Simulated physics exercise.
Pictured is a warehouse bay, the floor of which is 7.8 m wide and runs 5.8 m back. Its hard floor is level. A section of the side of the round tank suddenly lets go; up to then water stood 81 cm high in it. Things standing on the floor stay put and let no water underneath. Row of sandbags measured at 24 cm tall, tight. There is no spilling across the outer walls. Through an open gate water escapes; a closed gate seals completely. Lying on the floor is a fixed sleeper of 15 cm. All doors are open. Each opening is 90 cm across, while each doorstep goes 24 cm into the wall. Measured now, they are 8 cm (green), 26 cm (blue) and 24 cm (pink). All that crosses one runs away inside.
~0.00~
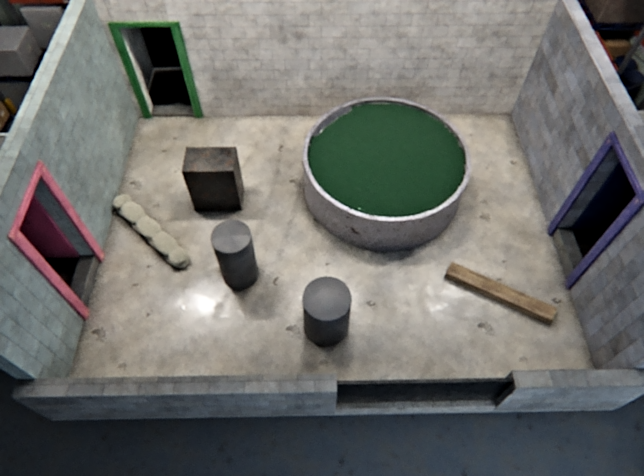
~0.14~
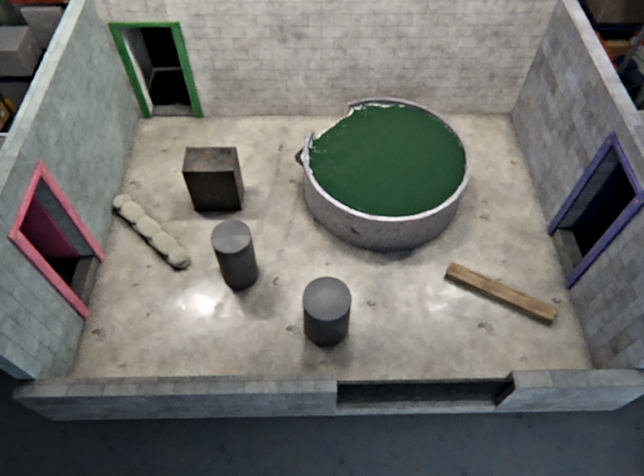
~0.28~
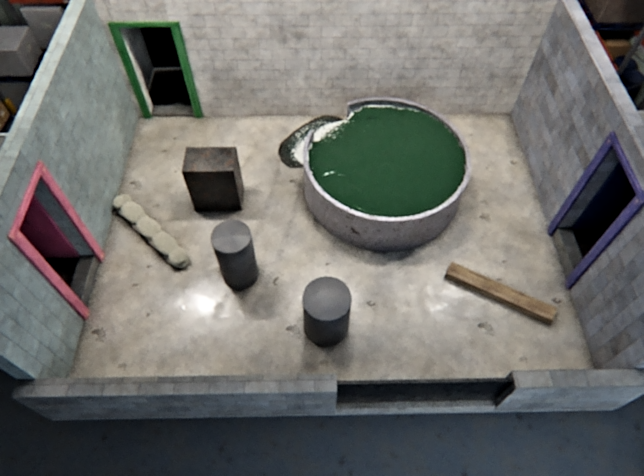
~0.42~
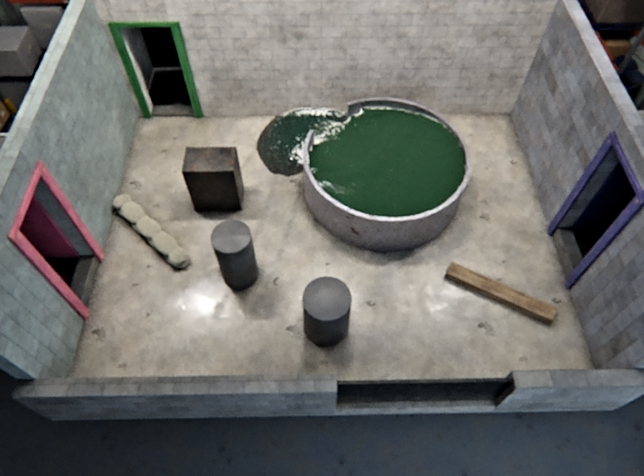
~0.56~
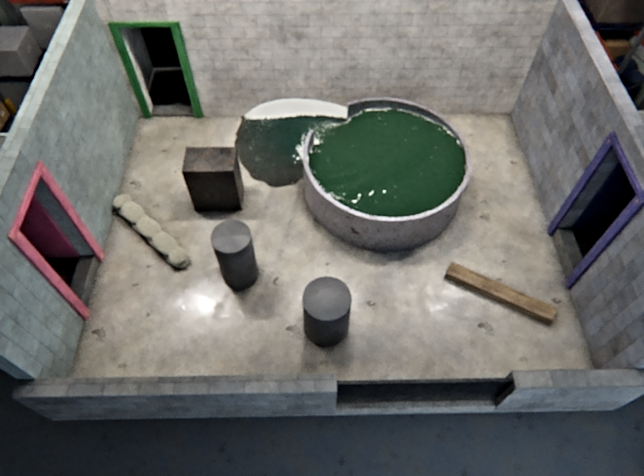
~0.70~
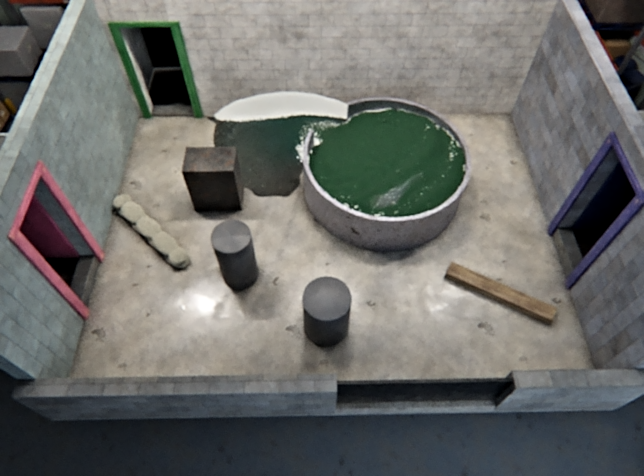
Green water bursting from the far left side of a round tank, spreading across a bare floor behind a dark box.
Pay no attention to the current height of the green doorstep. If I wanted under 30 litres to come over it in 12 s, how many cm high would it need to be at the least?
It would need to be about 31 cm high.
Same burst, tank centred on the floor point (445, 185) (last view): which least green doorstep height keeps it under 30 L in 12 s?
About 26 cm.
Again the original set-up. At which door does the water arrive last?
That's the blue door.
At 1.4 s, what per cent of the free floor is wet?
I'd say near 20 percent is wet.
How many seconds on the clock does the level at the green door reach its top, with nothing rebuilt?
It peaks at about 6.0 s.
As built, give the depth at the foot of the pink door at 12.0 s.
Some 7.5 centimetres.
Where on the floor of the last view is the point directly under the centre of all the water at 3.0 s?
Centre of the water: Approx. (316, 173) px.
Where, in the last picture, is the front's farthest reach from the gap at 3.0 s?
(65, 397).
After 1.4 s water covers 20 % of the floor, deepest (56 cm) near (312, 122); 11 cm at the green door, 0 litres in over its 8 cm doorstep.
After 3.0 s water covers 40 % of the floor, deepest (49 cm) near (127, 199); 22 cm at the green door, 66 litres in over its 8 cm doorstep.
After 12.0 s water covers 95 % of the floor, deepest (16 cm) near (369, 292); 15 cm at the green door, 606 litres in over its 8 cm doorstep.
At the green door as built, the water arrived by 0.9 s and peaked near 24 cm at 6.0 s.
With a doorstep of 25.5 cm, 72 litres would have come in within the 12 s; with 34 cm, 16 litres. So under 30 litres takes about 31 cm.
